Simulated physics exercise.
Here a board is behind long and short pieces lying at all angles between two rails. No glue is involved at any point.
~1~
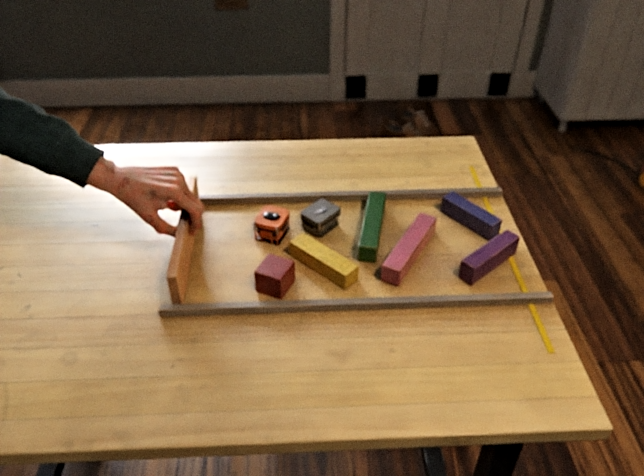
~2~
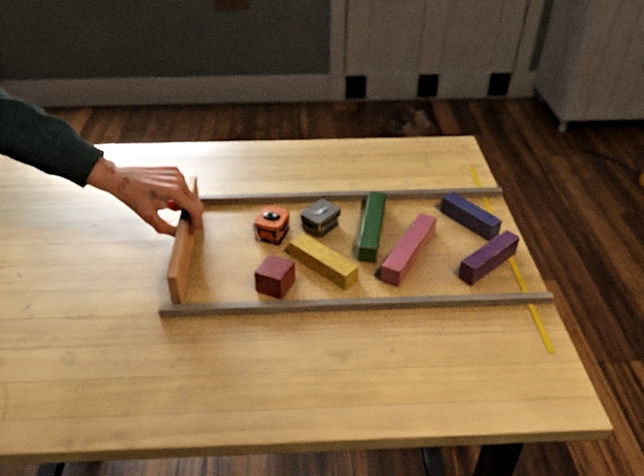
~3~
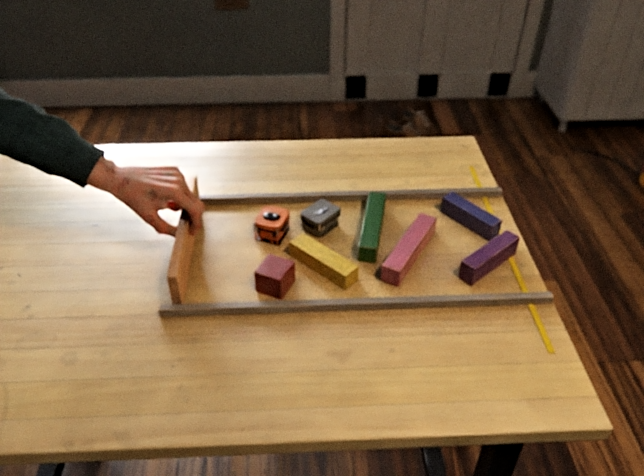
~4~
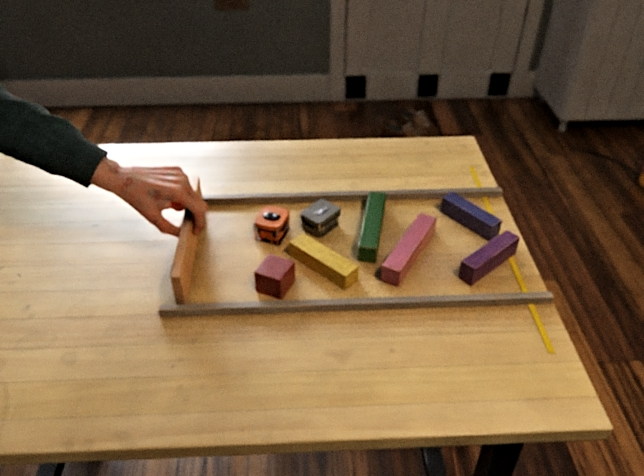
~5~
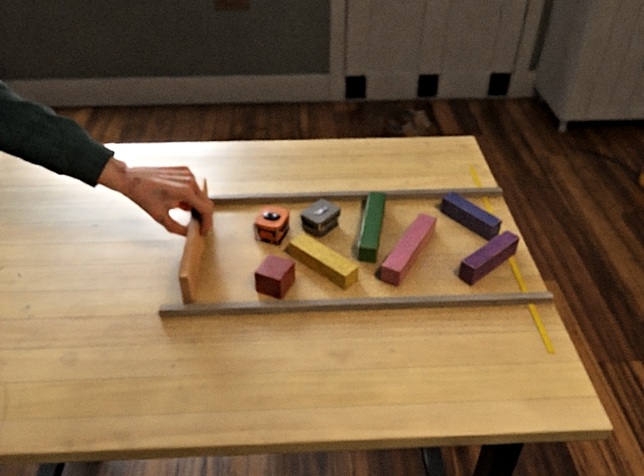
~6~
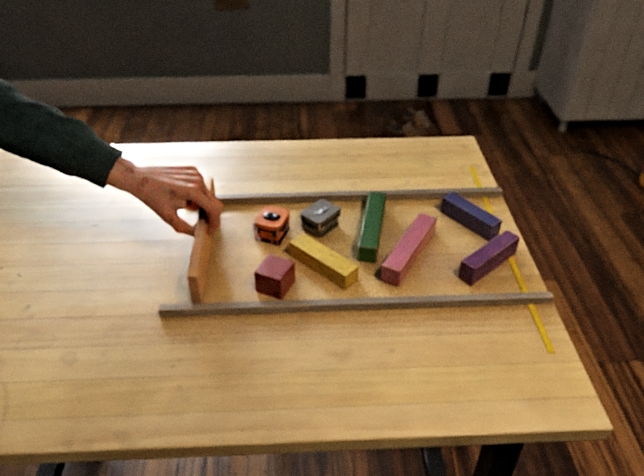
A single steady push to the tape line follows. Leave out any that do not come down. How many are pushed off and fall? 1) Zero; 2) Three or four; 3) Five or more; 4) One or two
Five or more.
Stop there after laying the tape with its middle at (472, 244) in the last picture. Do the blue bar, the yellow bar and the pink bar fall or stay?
The blue bar: It is gone. The yellow bar: It is still there. The pink bar: It is gone.
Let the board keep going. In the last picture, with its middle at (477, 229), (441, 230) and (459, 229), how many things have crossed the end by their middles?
4; 2; 3.
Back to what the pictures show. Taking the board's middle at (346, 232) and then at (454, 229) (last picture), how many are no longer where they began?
First 6, after that 8.
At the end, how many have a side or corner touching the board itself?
The figure is 2.
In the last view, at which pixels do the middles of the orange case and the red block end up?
The orange case comes to rest at (509, 214), and the red block comes to rest at (535, 266).
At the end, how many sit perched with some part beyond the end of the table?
The tally is 2.
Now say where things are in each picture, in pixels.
Purple bar (490, 257); blue bar (470, 216); pink bar (410, 248); board (186, 237); tape (504, 243), in the first picture.
Blue bar (470, 216); grey case (320, 219), in the second picture.
Pink bar (410, 248); board (186, 237), in the third picture.
Purple bar (489, 257); green bar (373, 226), in the fourth picture.
Blue bar (470, 216); orange case (272, 225), in the fifth picture.
Purple bar (489, 257); blue bar (470, 216); pink bar (410, 248); board (204, 236); tape (504, 243), in the sixth picture.
Early on, none off yet; purple bar at rest near (489, 257); blue bar at rest near (470, 216); pink bar travelled a little near (421, 250).
Finally, the number that fall off is five or more; lost, yellow bar, grey case, green bar, pink bar, blue bar and purple bar.
